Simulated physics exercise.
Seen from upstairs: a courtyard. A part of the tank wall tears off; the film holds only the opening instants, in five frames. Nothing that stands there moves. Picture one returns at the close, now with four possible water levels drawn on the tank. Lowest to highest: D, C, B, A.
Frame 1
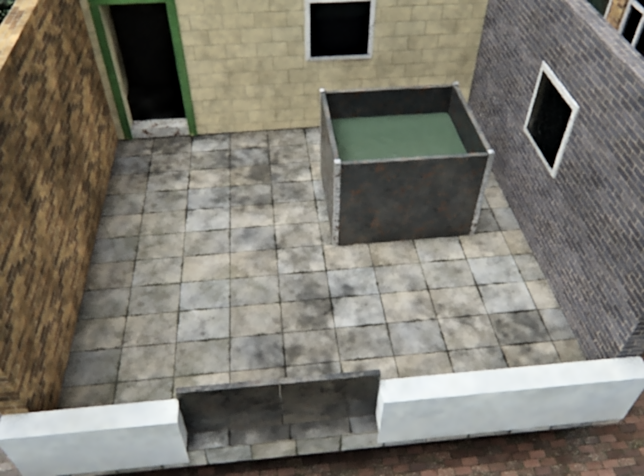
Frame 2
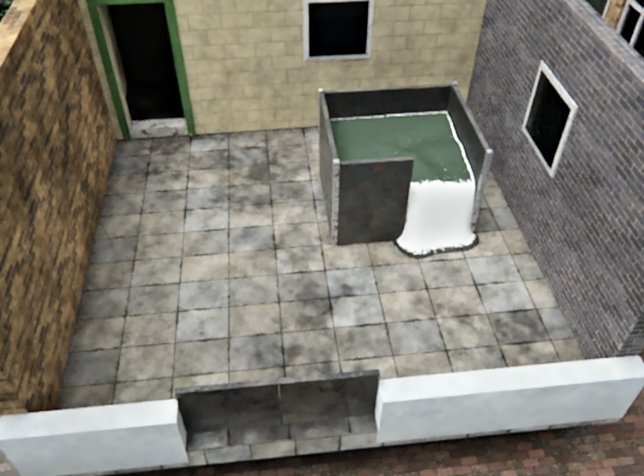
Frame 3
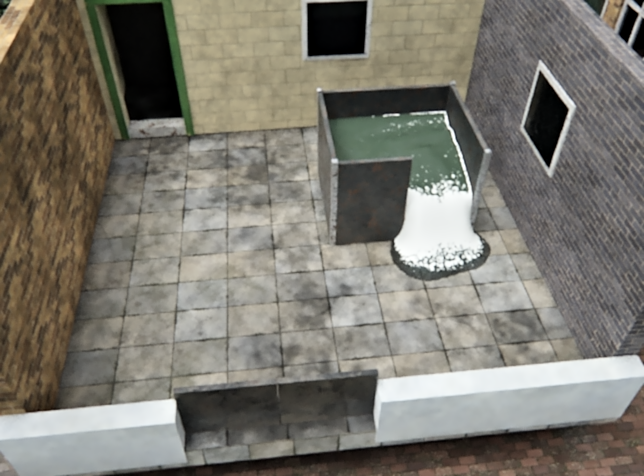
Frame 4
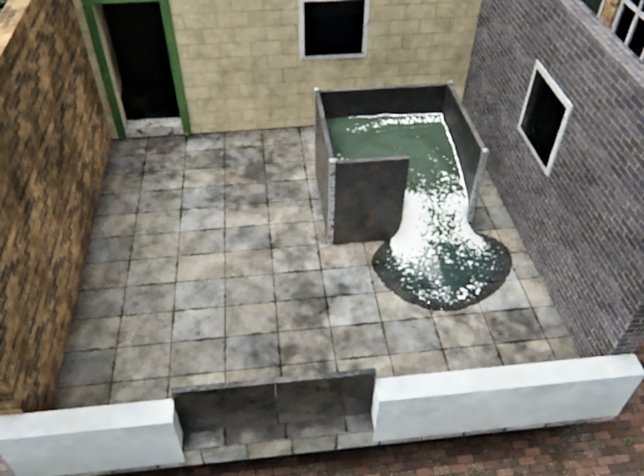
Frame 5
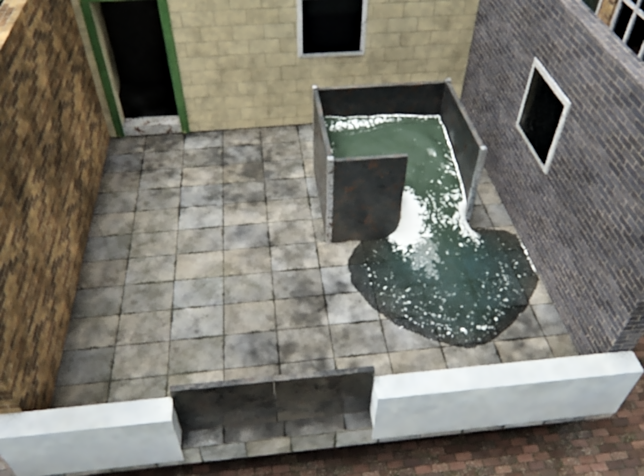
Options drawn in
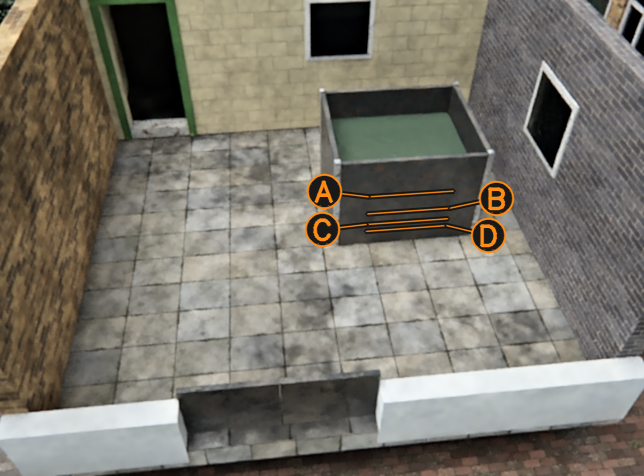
The clip opens on a paved, walled yard seen from above, with greenish water lying still in a dark square tank. Part of the tank's front side is then gone, and white, foaming water pours through the gap onto the paving. It spreads forward and sideways into a widening, foam-flecked dark green pool.
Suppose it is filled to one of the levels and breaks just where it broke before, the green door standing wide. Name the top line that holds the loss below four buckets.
That is mark A.
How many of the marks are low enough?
All of the four.
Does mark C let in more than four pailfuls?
No, that is safe.
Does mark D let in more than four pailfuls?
No, that is safe.
In orange, A at (411, 193); B at (408, 211); C at (407, 221); D at (406, 228); from the bottom up D, C, B, A.
Choosing A, a splash gets over, under a bucket.
Choosing B, nothing gets over.
Choosing C, nothing gets over.
Choosing D, nothing gets over.
